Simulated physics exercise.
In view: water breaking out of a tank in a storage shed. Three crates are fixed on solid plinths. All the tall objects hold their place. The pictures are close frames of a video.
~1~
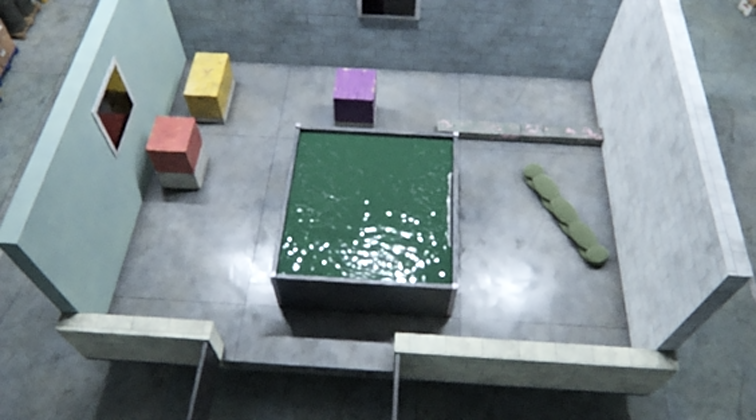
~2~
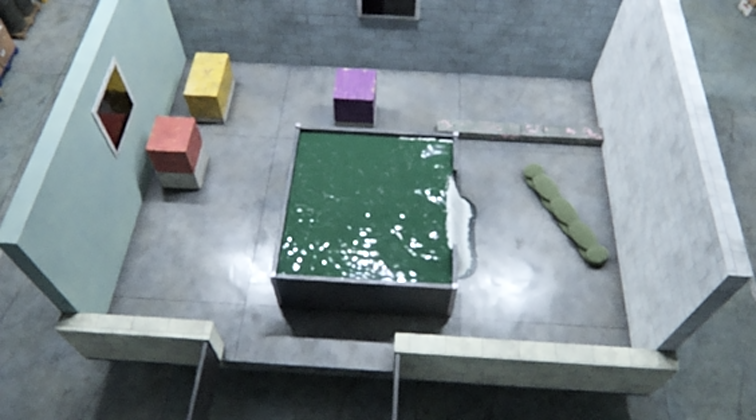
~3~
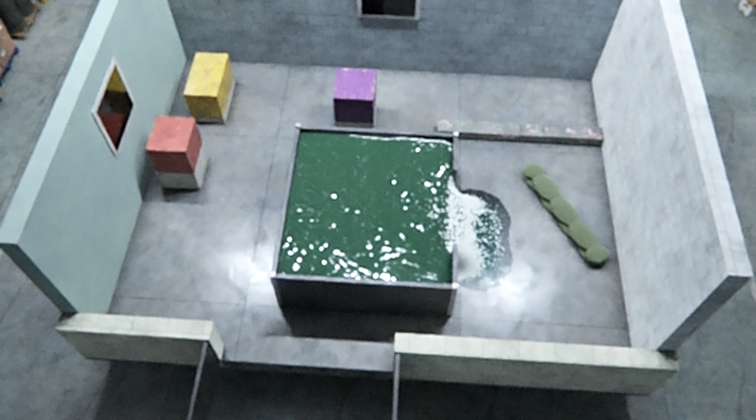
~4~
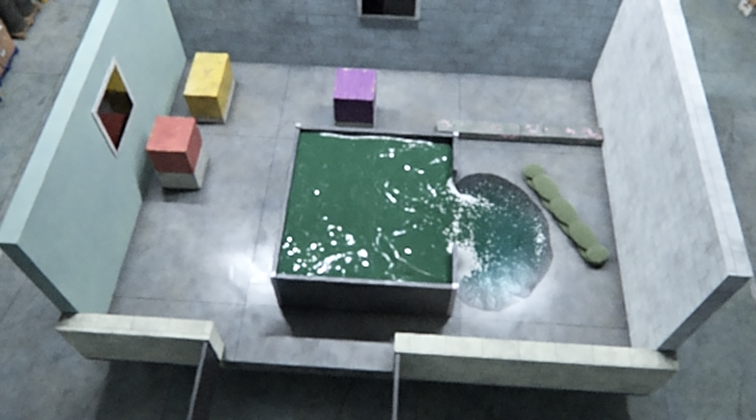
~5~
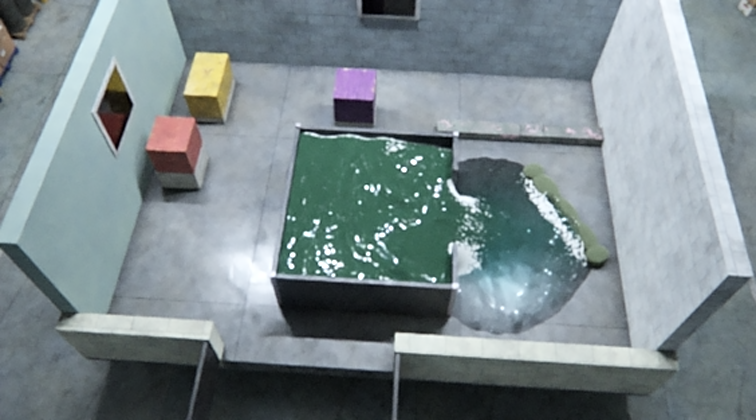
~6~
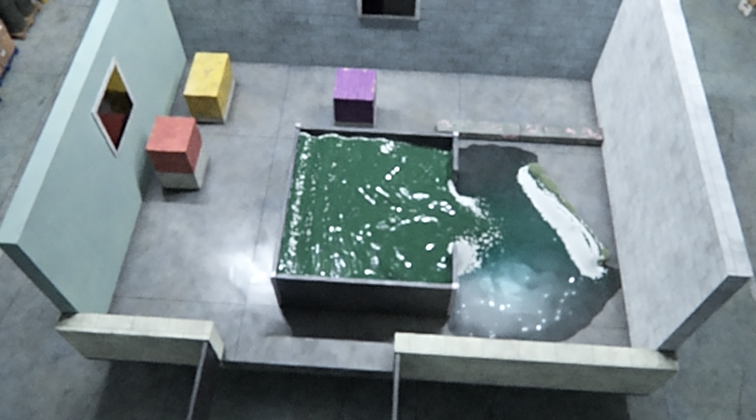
A large square tank of green water sat still on a grey floor, then water poured out of its right side, spread across the floor and washed over a low green barrier.
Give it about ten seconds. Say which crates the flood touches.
The purple crate escapes dry; the red crate escapes dry; the yellow crate is wetted.
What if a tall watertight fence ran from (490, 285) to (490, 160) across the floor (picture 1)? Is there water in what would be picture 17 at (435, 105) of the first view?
Answer: Awash.
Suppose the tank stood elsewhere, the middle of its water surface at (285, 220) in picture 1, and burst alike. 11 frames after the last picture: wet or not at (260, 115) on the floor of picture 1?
Answer: Clear.
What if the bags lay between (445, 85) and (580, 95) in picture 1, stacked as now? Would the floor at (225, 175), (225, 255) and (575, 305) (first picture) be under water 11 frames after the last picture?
In turn: No water, not flooded, under water.
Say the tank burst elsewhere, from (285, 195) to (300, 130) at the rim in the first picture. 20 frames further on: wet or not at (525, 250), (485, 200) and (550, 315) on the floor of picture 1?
As listed: Not flooded, no water, free of water.
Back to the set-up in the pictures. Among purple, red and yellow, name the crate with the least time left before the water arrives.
It is the one in purple.
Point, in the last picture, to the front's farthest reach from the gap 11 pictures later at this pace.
Around (584, 88).
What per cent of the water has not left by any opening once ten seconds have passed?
Roughly 88 per cent.
A moment on, water covers 25 % of the floor; the purple crate not reached, the red crate not reached, the yellow crate not reached.
Next, water covers 30 % of the floor; the purple crate not reached, the red crate not reached, the yellow crate not reached.
Then, water covers 50 % of the floor; the purple crate water round its plinth, the red crate not reached, the yellow crate not reached.
Later, water covers 85 % of the floor; the purple crate water round its plinth, the red crate water round its plinth, the yellow crate water round its plinth.
In the end, water covers 95 % of the floor; the purple crate stayed above the water, the red crate stayed above the water, the yellow crate was topped.
